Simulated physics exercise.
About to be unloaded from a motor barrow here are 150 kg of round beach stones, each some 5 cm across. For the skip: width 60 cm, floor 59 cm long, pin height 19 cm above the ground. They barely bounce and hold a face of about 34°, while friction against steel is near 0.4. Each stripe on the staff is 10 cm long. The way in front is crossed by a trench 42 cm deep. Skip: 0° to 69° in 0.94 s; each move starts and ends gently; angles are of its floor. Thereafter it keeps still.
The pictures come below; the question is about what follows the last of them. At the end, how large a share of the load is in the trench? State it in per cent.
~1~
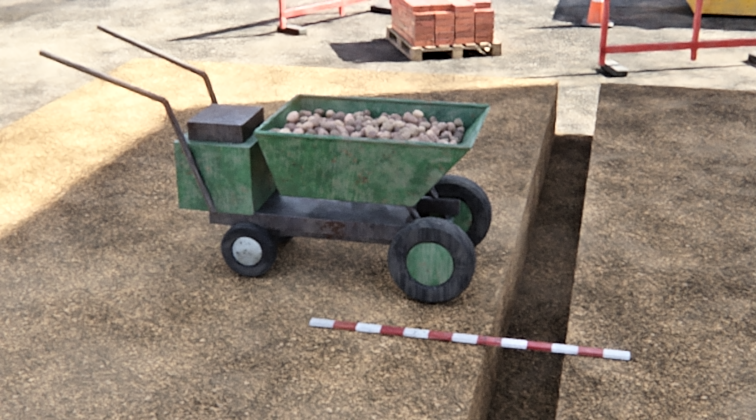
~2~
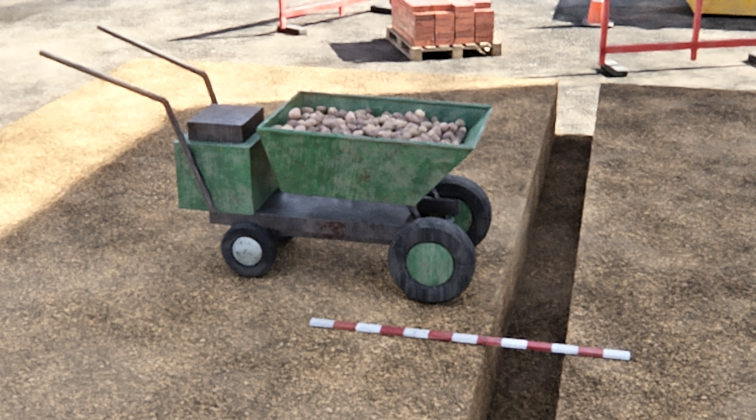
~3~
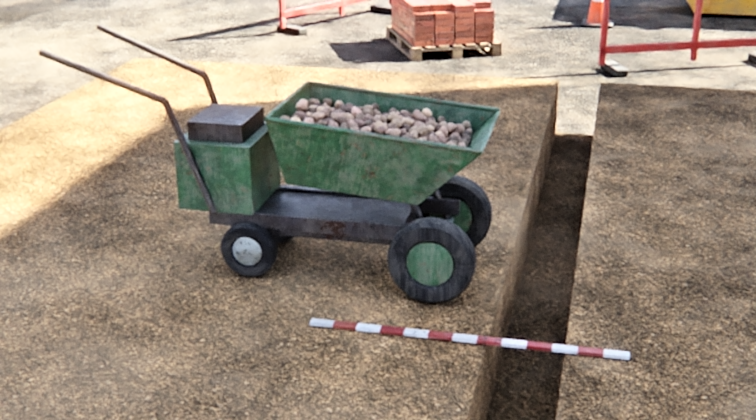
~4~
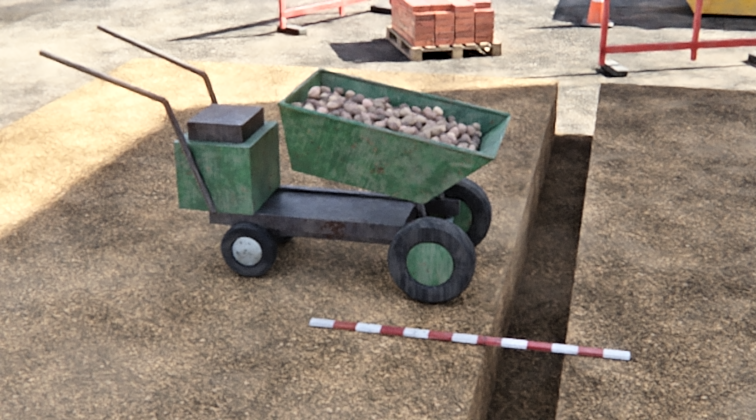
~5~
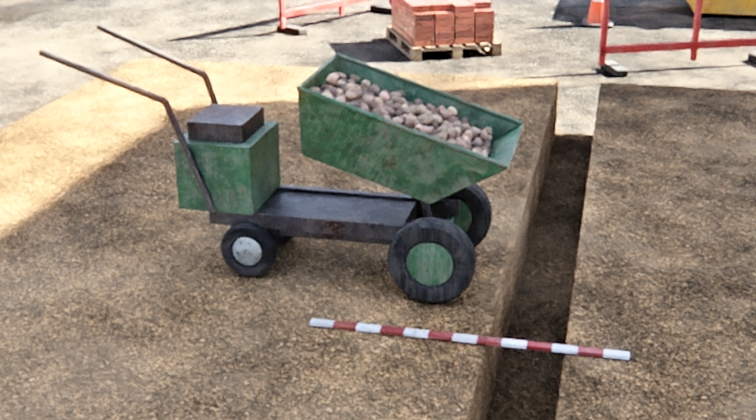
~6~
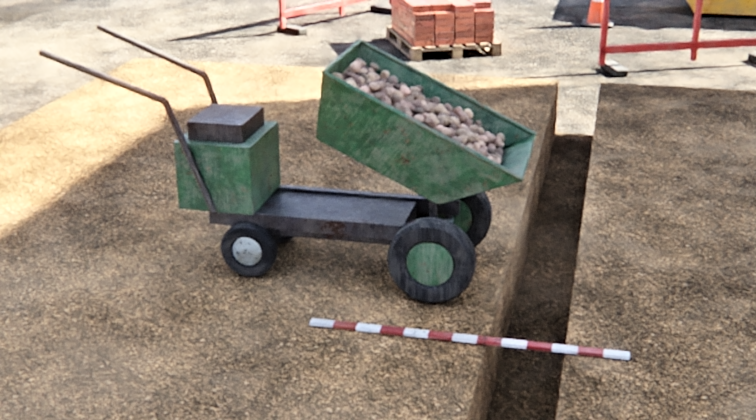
A share of about 12 per cent.
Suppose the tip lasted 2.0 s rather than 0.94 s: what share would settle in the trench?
That would give about 20 percent.
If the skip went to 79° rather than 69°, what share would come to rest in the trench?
I'd guess some 15 in a hundred.
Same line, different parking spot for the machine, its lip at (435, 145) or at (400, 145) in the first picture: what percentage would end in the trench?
About 40 per cent from the first spot, about 75 from the second.
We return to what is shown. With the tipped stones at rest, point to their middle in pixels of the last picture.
I'd point somewhere around (651, 289).
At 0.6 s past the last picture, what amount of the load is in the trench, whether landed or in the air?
About 0 per cent by then.
Then, 0.3 s after the last picture the floor is at 58°, 100 % in the skip; the foremost stones are at (563, 217).
Then, 0.6 s after the last picture the floor is at 69°, 56 % in the skip, 43 % past the trench; the foremost stones are at (684, 301).
Then, 1.0 s after the last picture the floor is at 69°, 16 % in the skip, 1 % in the trench, 83 % past the trench; the foremost stones are past the picture's edge.
Then, 2.9 s after the last picture the floor is at 69°, 0 % in the skip, 12 % in the trench, 88 % past the trench; the foremost stones are past the picture's edge.
